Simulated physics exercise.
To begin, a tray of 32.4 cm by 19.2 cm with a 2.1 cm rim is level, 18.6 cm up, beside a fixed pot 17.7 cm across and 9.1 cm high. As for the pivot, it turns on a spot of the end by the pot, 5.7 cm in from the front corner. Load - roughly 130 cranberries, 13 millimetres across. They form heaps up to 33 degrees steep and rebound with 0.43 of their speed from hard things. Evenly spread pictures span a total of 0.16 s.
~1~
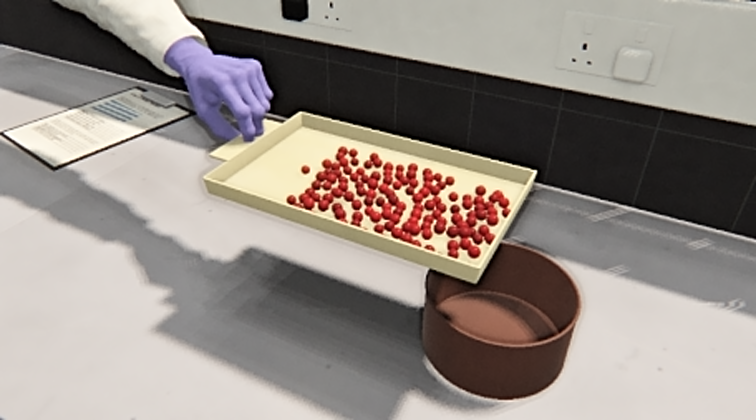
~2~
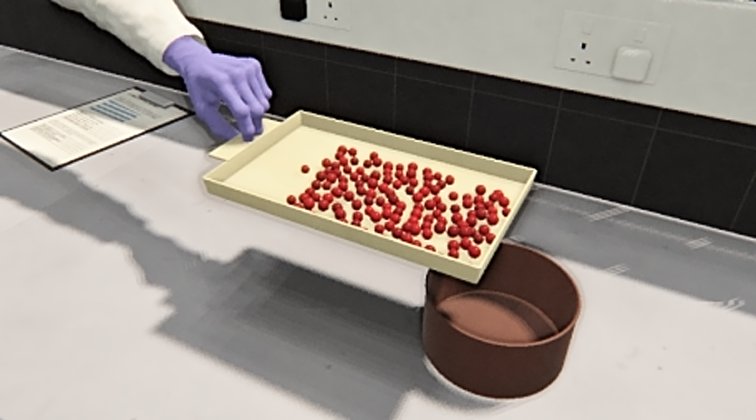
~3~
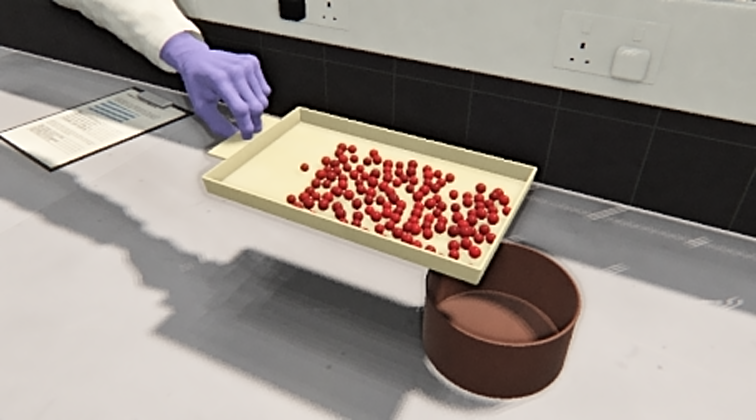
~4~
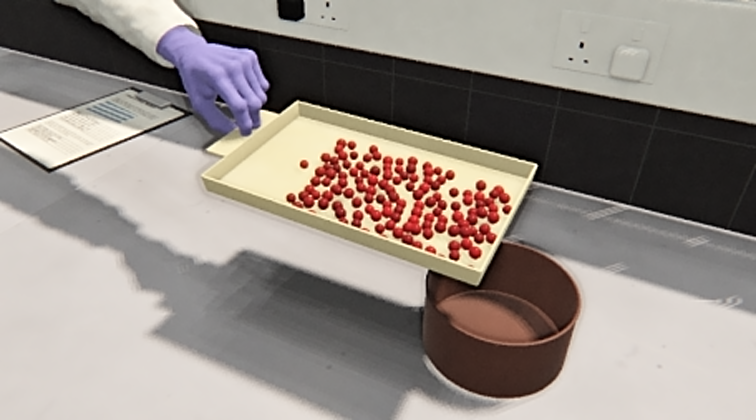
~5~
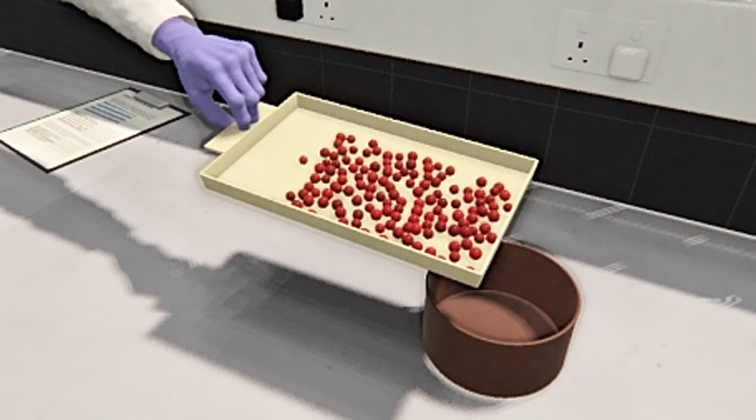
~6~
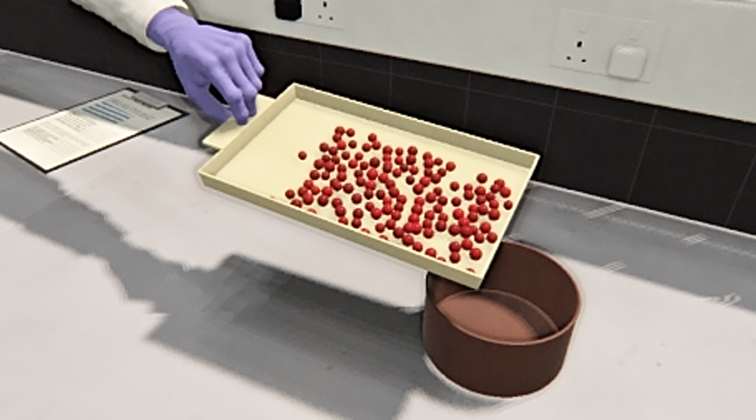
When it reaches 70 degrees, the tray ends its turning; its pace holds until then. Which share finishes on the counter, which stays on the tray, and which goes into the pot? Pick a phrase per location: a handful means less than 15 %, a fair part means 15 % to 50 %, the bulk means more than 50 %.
Counter: A handful, tray: The bulk, pot: A handful.
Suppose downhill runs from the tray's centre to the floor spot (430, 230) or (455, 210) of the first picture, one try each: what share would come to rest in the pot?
Approximately 0 percent, then 5 percent.
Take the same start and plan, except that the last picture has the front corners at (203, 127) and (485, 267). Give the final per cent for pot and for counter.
That works out as pot 10 and counter 5.
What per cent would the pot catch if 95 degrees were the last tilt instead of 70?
Result: Close to 0 %.
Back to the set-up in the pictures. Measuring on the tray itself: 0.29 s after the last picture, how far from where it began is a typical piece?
Displacement on the tray: Roughly 3 cm.
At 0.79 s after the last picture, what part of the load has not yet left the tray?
Load share: Around 100%.
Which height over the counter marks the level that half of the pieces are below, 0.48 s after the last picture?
Roughly 22 centimetres, give or take.
Then, 0.29 s after the last picture, tilt 40 degrees; the tray holds 100 %, the pot 0 %.
Then, 0.48 s after the last picture, tilt 60 degrees; the tray holds 100 %, the pot 0 %.
Then, 0.79 s after the last picture, tilt 70 degrees; the tray holds 100 %, the pot 0 %.
In the end, counter 0 %, tray 100 %, pot 0 %.
